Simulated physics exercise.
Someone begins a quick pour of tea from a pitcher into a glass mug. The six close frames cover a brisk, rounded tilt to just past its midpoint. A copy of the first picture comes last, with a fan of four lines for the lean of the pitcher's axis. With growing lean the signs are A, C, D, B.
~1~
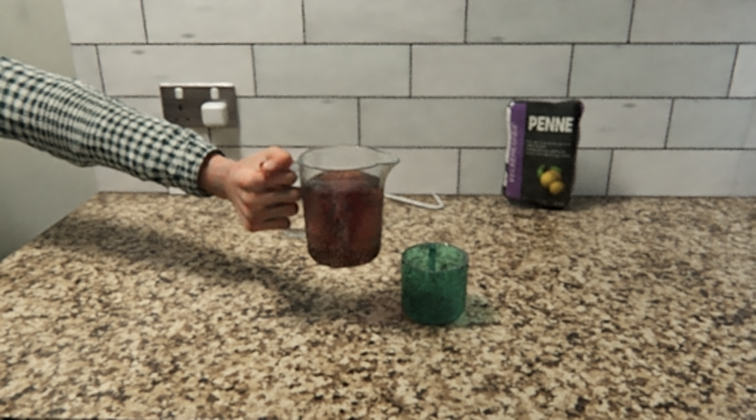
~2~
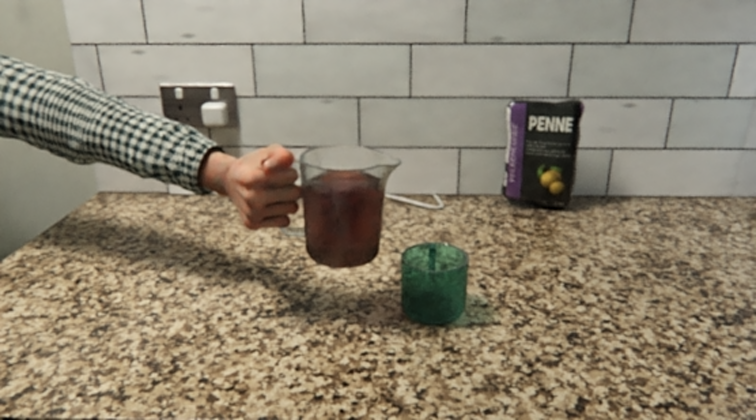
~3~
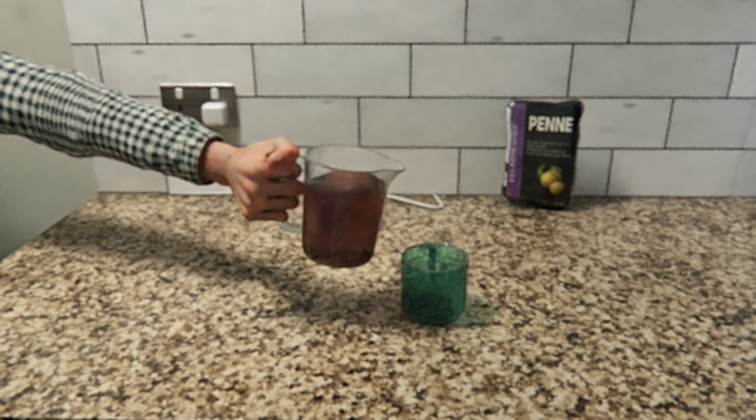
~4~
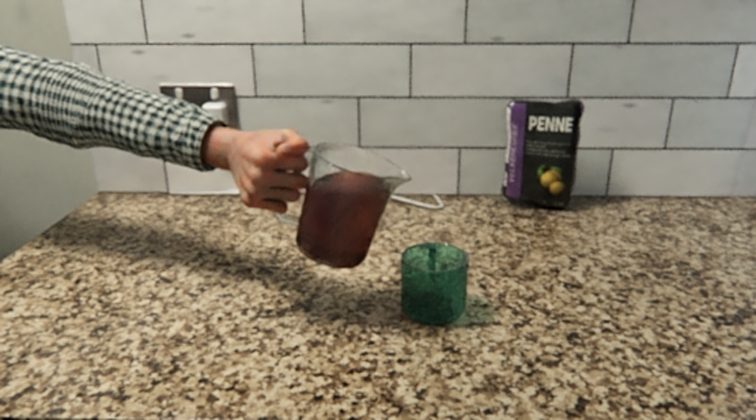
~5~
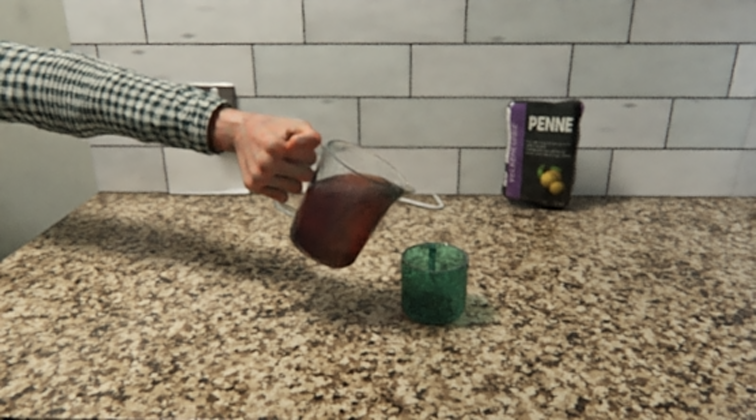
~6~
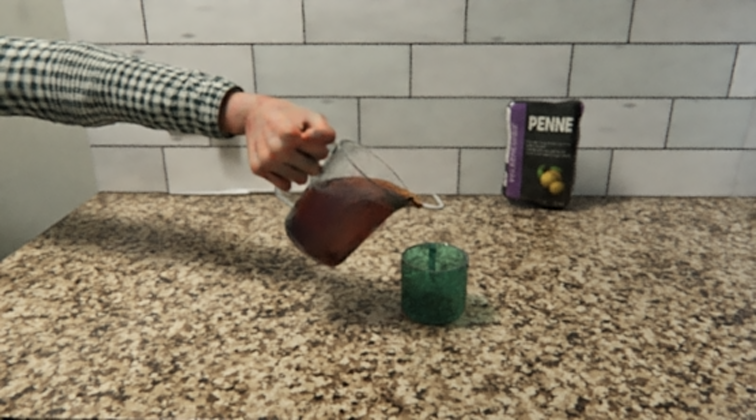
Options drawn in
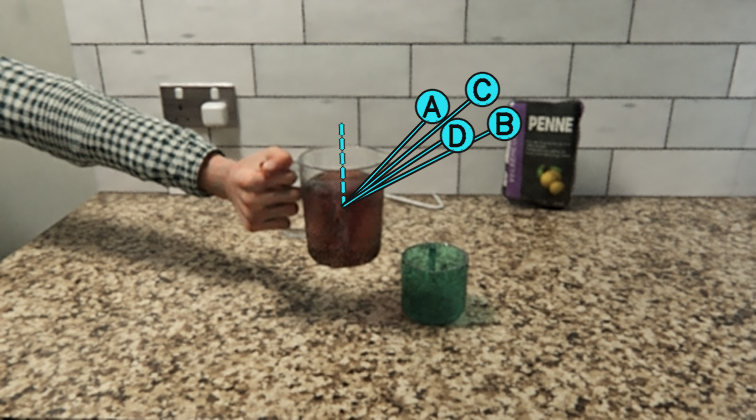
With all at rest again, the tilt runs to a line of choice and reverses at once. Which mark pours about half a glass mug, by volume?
D beats the others.
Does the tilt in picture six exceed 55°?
No, it does not.
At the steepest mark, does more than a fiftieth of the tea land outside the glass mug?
No.
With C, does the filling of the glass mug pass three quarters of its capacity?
No, it does not.
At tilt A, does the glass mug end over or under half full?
Under half.
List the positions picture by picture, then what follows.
Upright, lip at (399, 160); rim of the glass mug round (435, 256); nothing has left yet, in the first picture.
Tipped about 2°, lip at (400, 162); nothing has left yet, in the second picture.
Tipped about 8°, lip at (405, 168); nothing has left yet, in the third picture.
Tipped about 17°, lip at (410, 178); nothing has left yet, in the fourth picture.
Tipped about 28°, lip at (414, 190); nothing has left yet, in the fifth picture.
Tipped about 39°, lip at (416, 204); tea is over the lip, down to (416, 204), in the sixth picture.
In cyan, A at (423, 122); B at (489, 131); C at (469, 101); D at (441, 142).
If A is chosen, the glass mug ends with about 21 % of what it can hold.
If B is chosen, the glass mug ends with about 71 % of what it can hold.
If C is chosen, the glass mug ends with about 35 % of what it can hold.
If D is chosen, the glass mug ends with about 51 % of what it can hold.
